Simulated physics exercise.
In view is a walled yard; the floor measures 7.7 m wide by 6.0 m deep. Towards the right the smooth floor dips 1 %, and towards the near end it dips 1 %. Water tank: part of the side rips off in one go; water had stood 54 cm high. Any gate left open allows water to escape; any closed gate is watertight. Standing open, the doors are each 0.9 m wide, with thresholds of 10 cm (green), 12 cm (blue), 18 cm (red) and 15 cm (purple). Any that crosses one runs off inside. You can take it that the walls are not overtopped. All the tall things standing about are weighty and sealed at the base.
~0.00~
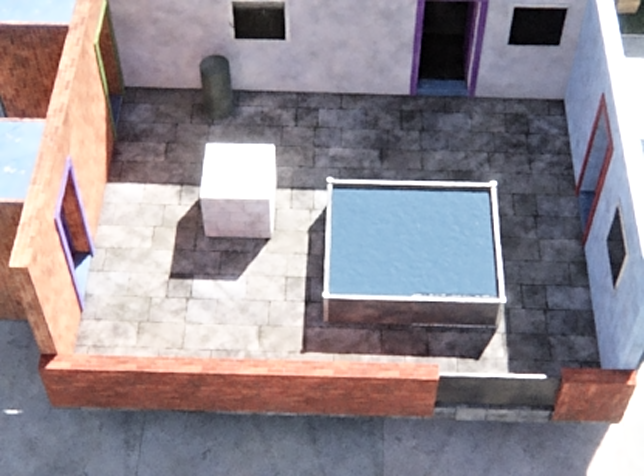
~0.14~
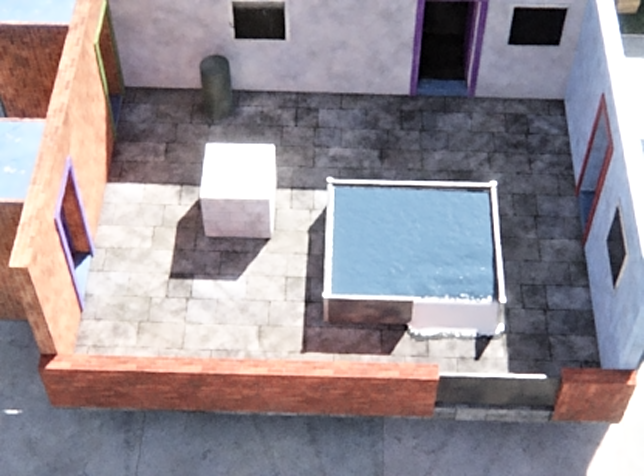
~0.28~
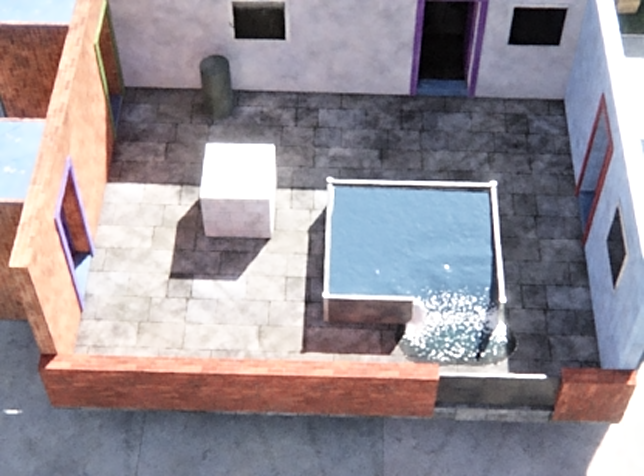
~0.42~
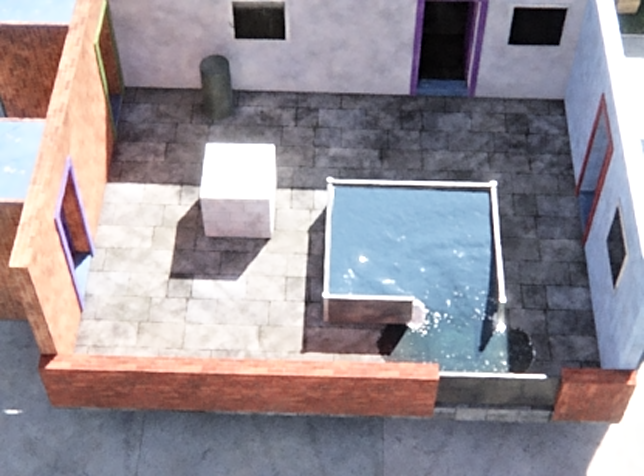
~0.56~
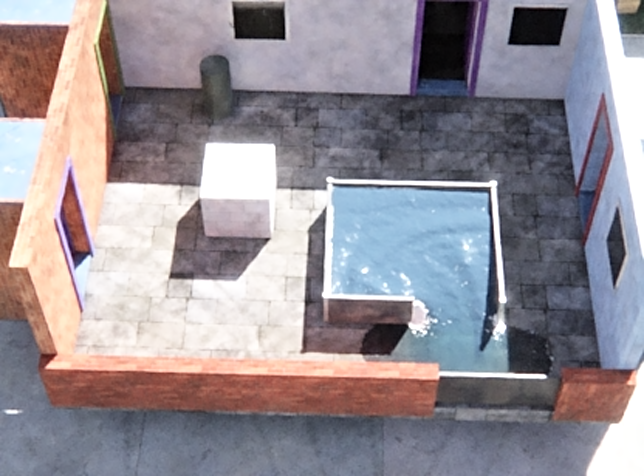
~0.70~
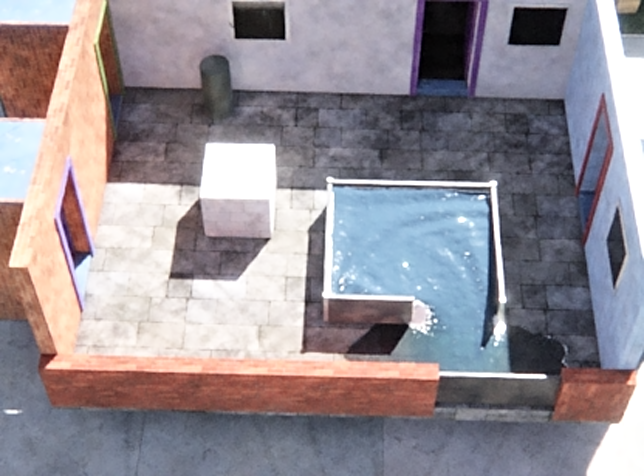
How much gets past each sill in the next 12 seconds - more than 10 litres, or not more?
As I see it, the green door remains shy of the limit, the blue door remains shy of the limit, the red door remains shy of the limit, the purple door remains shy of the limit.
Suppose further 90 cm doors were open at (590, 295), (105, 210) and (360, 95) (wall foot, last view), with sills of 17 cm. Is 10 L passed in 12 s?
Taking them in order, the first gets too little, the second too little and the third too little.
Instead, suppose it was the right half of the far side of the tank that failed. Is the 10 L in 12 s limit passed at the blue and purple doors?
Lab note: Vs limit, blue door inside limit; purple door limit exceeded.
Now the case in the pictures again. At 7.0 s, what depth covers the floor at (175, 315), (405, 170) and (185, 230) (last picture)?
Around 5 cm, 3 cm and 5 cm.
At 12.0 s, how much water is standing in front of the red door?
Close to 10.0 cm of depth.
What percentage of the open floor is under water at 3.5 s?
Covered: Roughly 50 per cent.
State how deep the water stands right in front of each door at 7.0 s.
Green 2 cm, blue 7 cm, red 5 cm, purple 9 cm.
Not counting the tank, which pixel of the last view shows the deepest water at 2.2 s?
That would be near pixel (597, 398).
After 1.4 s water covers 10 % of the floor and is deepest (44 cm) near (470, 383); green door not reached, blue door not reached, red door not reached, purple door not reached.
After 2.2 s water covers 25 % of the floor and is deepest (49 cm) near (597, 398); green door not reached, blue door not reached, red door not reached, purple door not reached.
After 3.5 s water covers 50 % of the floor and is deepest (34 cm) near (597, 398); green door not reached, blue door not reached, red door 6 cm at the sill, 0 L in, purple door not reached.
After 7.0 s water covers 90 % of the floor and is deepest (19 cm) near (584, 397); green door 2 cm at the sill, 0 L in, blue door 7 cm at the sill, 2 L in, red door 5 cm at the sill, 0 L in, purple door 9 cm at the sill, 0 L in.
After 12.0 s water covers 100 % of the floor and is deepest (12 cm) near (294, 388); green door 7 cm at the sill, 0 L in, blue door 4 cm at the sill, 2 L in, red door 10 cm at the sill, 0 L in, purple door 6 cm at the sill, 0 L in.
